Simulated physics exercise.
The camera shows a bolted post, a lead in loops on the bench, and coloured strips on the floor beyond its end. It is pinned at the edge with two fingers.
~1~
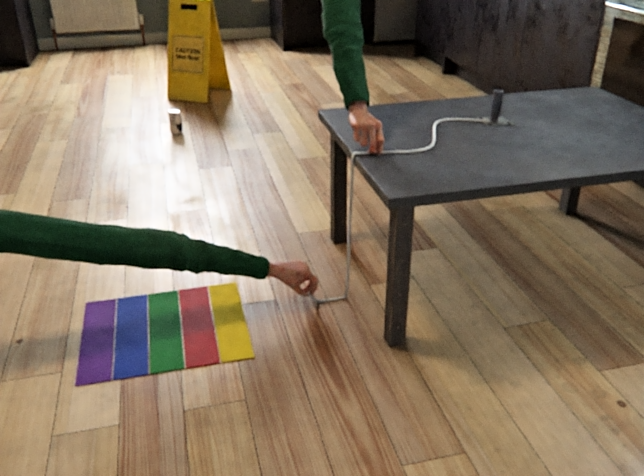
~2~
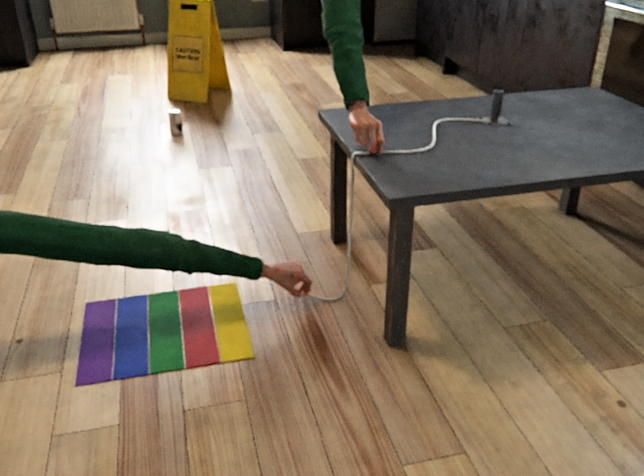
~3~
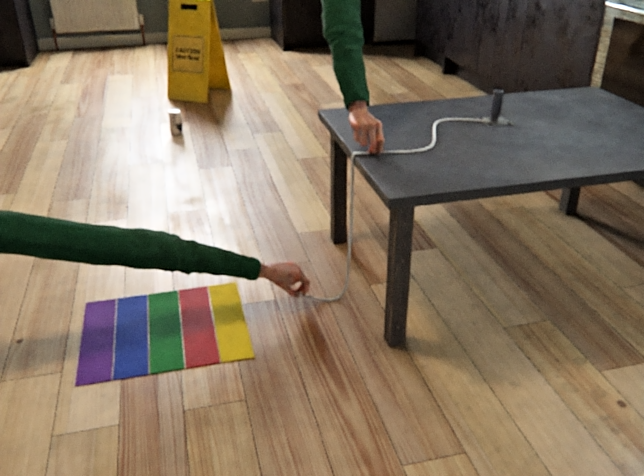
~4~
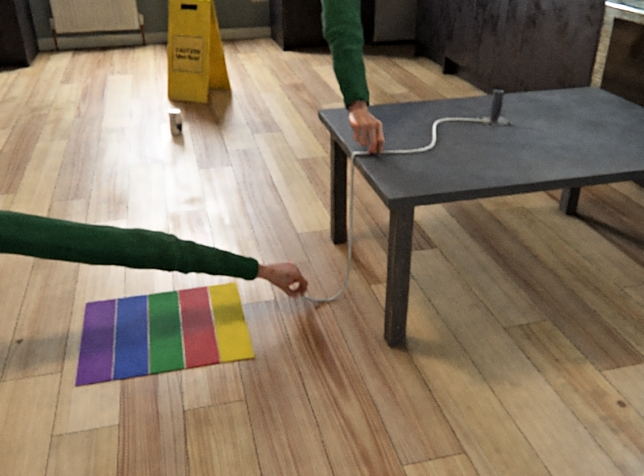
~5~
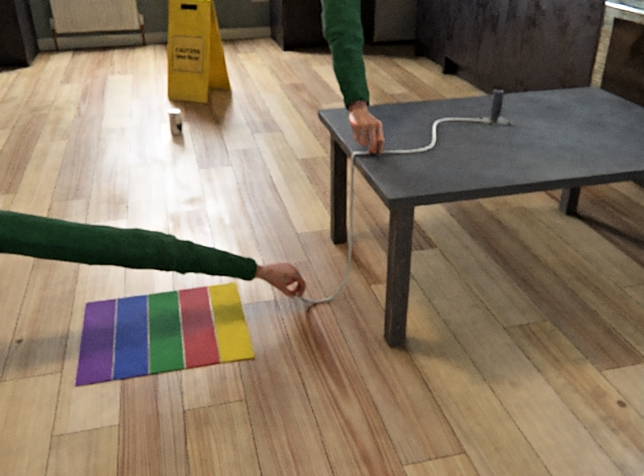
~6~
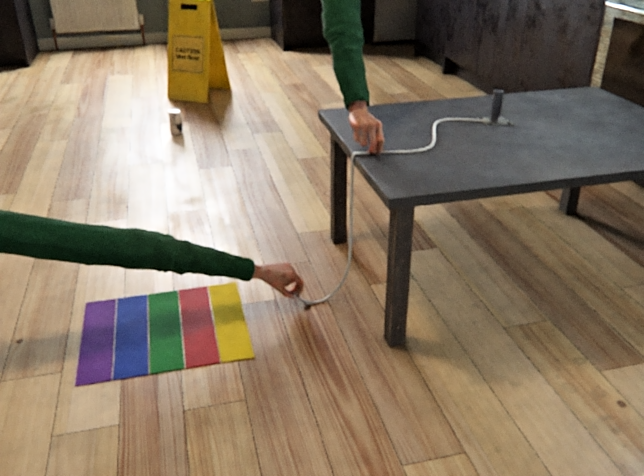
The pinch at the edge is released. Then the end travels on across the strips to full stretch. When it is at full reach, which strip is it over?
It is over the green strip.
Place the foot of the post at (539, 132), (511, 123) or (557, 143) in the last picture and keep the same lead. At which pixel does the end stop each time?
Going through them in sequence: (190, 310), (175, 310) and finally (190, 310).
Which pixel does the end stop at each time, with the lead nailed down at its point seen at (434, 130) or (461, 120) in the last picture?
Roughly (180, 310) and (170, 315).
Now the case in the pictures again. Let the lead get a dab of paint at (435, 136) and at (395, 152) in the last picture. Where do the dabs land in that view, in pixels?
End: (410, 138) and then (349, 154).
A little later, end near (219, 306); over yellow.
Next, end near (182, 311); over red.
When it is tight, end near (160, 315); over green. It gets as far as the green strip.
